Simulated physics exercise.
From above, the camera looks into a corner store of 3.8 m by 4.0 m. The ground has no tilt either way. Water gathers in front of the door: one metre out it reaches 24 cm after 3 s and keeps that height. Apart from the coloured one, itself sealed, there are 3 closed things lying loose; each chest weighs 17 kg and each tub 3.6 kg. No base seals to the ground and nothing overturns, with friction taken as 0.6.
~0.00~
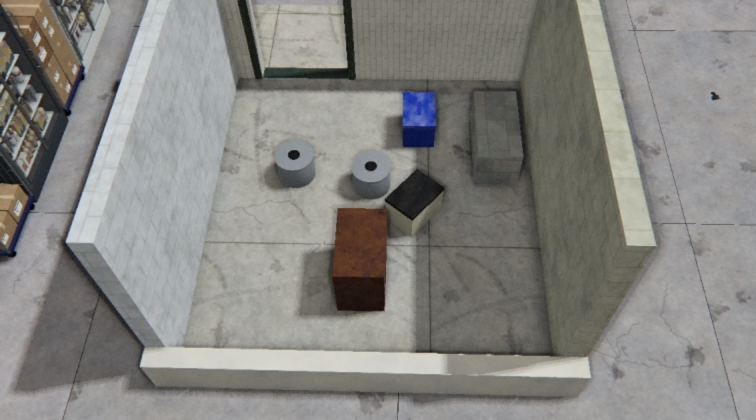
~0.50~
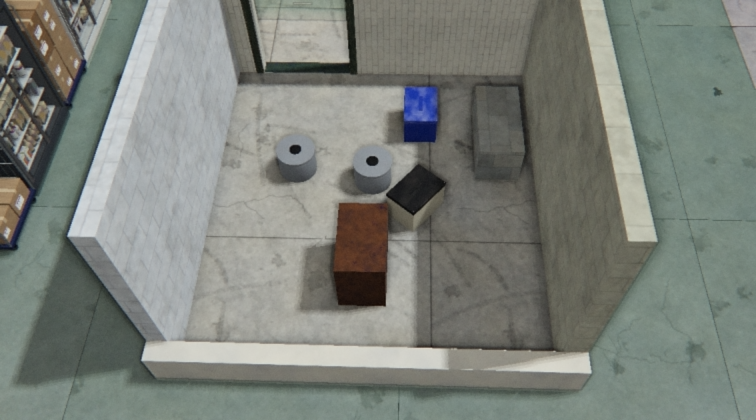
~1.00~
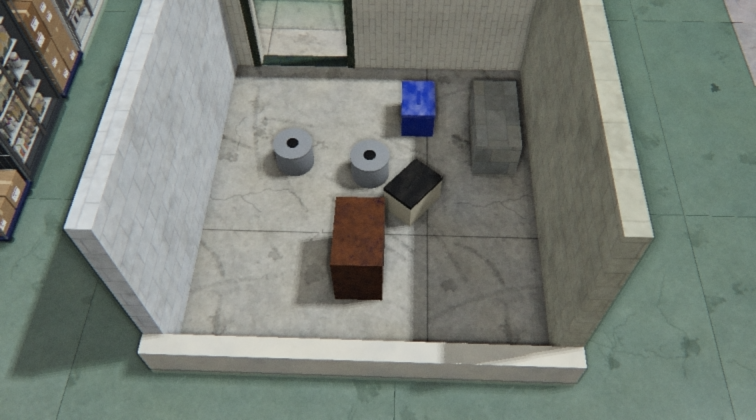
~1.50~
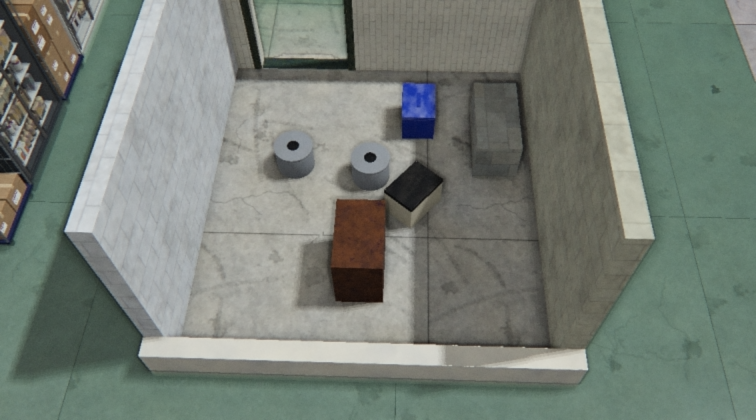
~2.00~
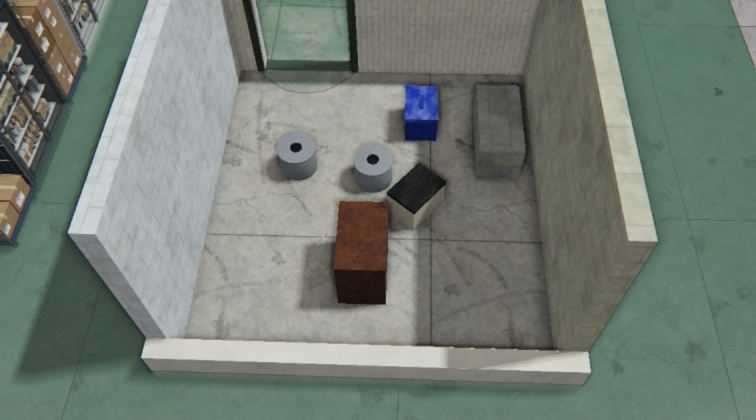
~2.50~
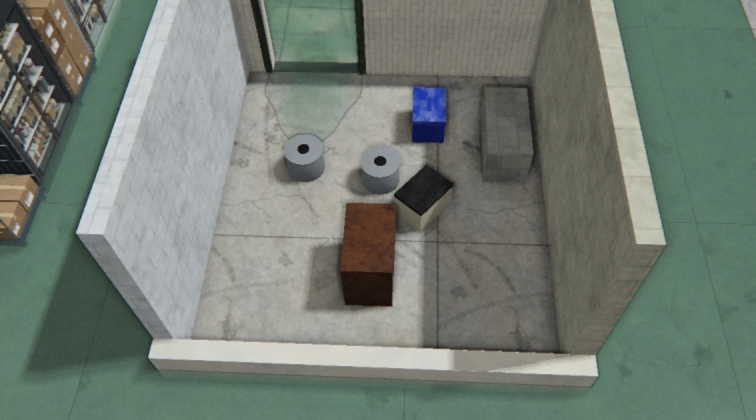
Thin sheet of water spreading from the doorway across the floor of a small storeroom, the blue chest and other objects staying still.
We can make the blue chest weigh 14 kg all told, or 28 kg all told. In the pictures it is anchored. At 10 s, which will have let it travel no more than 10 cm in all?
To my eye, the smaller ballast is adequate.
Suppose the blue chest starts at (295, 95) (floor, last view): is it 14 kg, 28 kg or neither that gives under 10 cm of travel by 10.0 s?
It turns out that no load succeeds.
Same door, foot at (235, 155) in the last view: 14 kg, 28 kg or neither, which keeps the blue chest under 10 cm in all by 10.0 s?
If so, both fall short.
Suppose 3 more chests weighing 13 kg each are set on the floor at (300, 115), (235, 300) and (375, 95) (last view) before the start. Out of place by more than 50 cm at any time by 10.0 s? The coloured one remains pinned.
Answer by position: Outside the range; outside the range; inside the range.
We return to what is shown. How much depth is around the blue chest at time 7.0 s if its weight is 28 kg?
About 3 cm.
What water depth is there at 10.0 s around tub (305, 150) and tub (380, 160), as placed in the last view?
12 and 14 cm.
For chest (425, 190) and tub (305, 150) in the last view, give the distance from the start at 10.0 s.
First 80 cm, then 250 cm.
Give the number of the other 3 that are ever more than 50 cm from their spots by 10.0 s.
All told, that gives 3.
After 3.5 s the blue chest would be 0 cm from its start with 14 kg and 0 cm from its start with 28 kg; 0 cm of water round it then.
After 4.5 s the blue chest would be 0 cm from its start with 14 kg and 0 cm from its start with 28 kg; 2 cm of water round it then.
After 7.0 s the blue chest would be 0 cm from its start with 14 kg and 0 cm from its start with 28 kg; 3 cm of water round it then.
After 10.0 s the blue chest would be 2 cm from its start with 14 kg and 0 cm from its start with 28 kg; 5 cm of water round it then.
